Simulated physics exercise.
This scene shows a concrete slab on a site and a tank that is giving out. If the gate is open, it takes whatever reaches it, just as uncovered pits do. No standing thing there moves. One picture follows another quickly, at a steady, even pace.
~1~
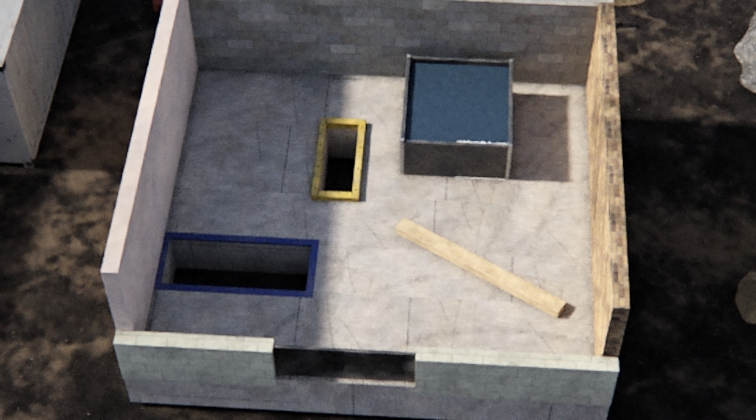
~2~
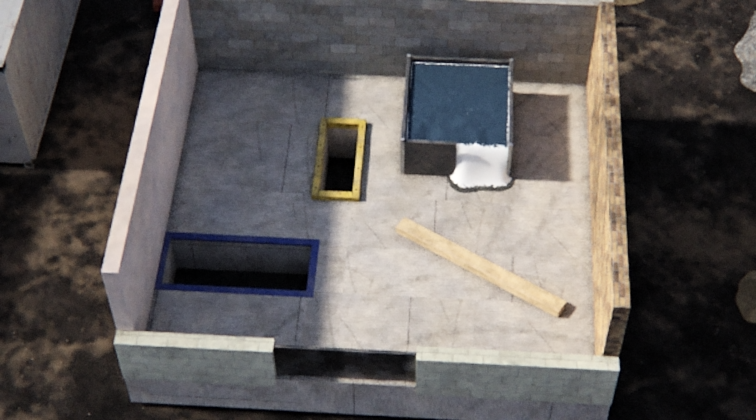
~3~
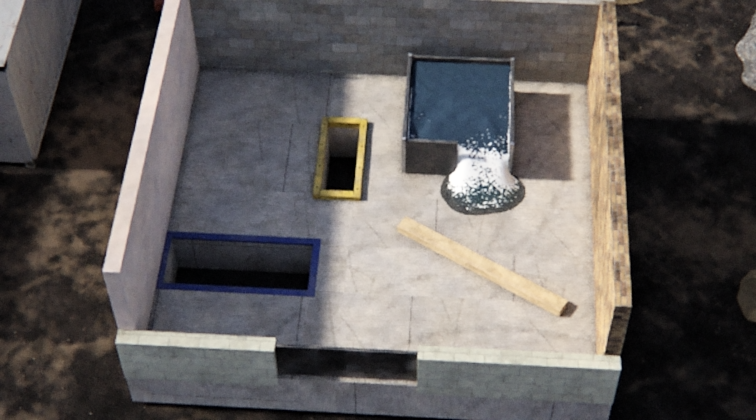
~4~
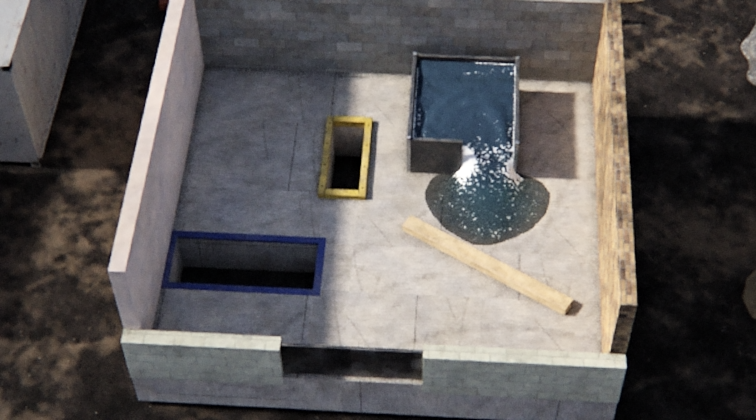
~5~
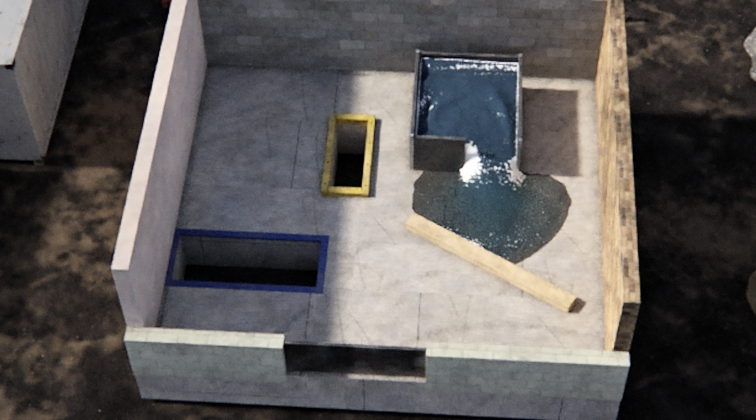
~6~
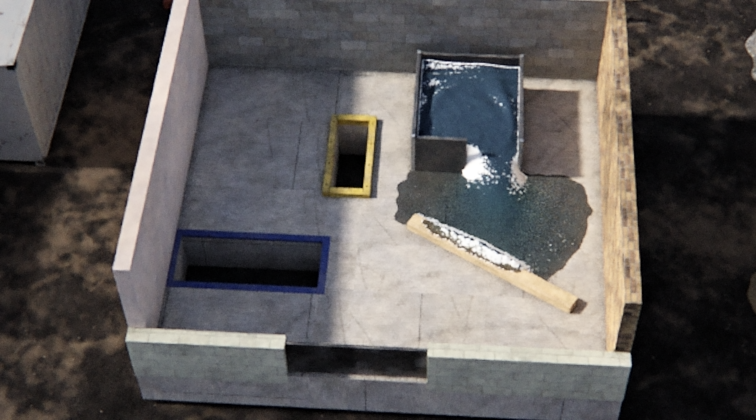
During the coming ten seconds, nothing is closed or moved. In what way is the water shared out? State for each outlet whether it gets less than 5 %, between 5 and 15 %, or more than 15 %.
Outcome: The gate pulls in barely a drop - beneath five per cent, the blue pit pulls in a good deal - past fifteen per cent, the yellow pit pulls in barely a drop - beneath five per cent.
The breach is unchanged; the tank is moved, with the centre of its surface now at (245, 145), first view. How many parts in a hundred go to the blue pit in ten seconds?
Within ten seconds the blue pit takes 80 percent of the total.
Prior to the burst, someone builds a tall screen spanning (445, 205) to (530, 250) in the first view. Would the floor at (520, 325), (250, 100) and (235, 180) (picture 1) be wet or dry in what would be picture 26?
Result, listed order: Spot 1 reached by the flood, spot 2 kept clear of the flood, spot 3 kept clear of the flood.
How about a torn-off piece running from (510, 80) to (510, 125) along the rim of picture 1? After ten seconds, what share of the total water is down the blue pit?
I'd estimate the blue pit takes around 14 percent.
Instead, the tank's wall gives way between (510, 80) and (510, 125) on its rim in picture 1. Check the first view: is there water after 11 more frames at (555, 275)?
Check at the given point: Inundated.
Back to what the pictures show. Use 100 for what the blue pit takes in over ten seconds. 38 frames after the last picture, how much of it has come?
Near 30 in a hundred.
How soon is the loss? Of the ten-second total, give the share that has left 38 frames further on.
My reading is near 30 per cent.
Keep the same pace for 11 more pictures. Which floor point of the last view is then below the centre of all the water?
It is around (494, 205).
A moment on, water covers 25 % of the floor; the gate 0 %, the blue pit 0 %, the yellow pit 0 %.
Next, water covers 40 % of the floor; the gate 0 %, the blue pit 0 %, the yellow pit 0 %.
Then, water covers 45 % of the floor; the gate 0 %, the blue pit 1 %, the yellow pit 0 %.
Later, water covers 70 % of the floor; the gate 0 %, the blue pit 7 %, the yellow pit 0 %.
In the end, water covers 85 % of the floor; the gate 0 %, the blue pit 23 %, the yellow pit 0 %.
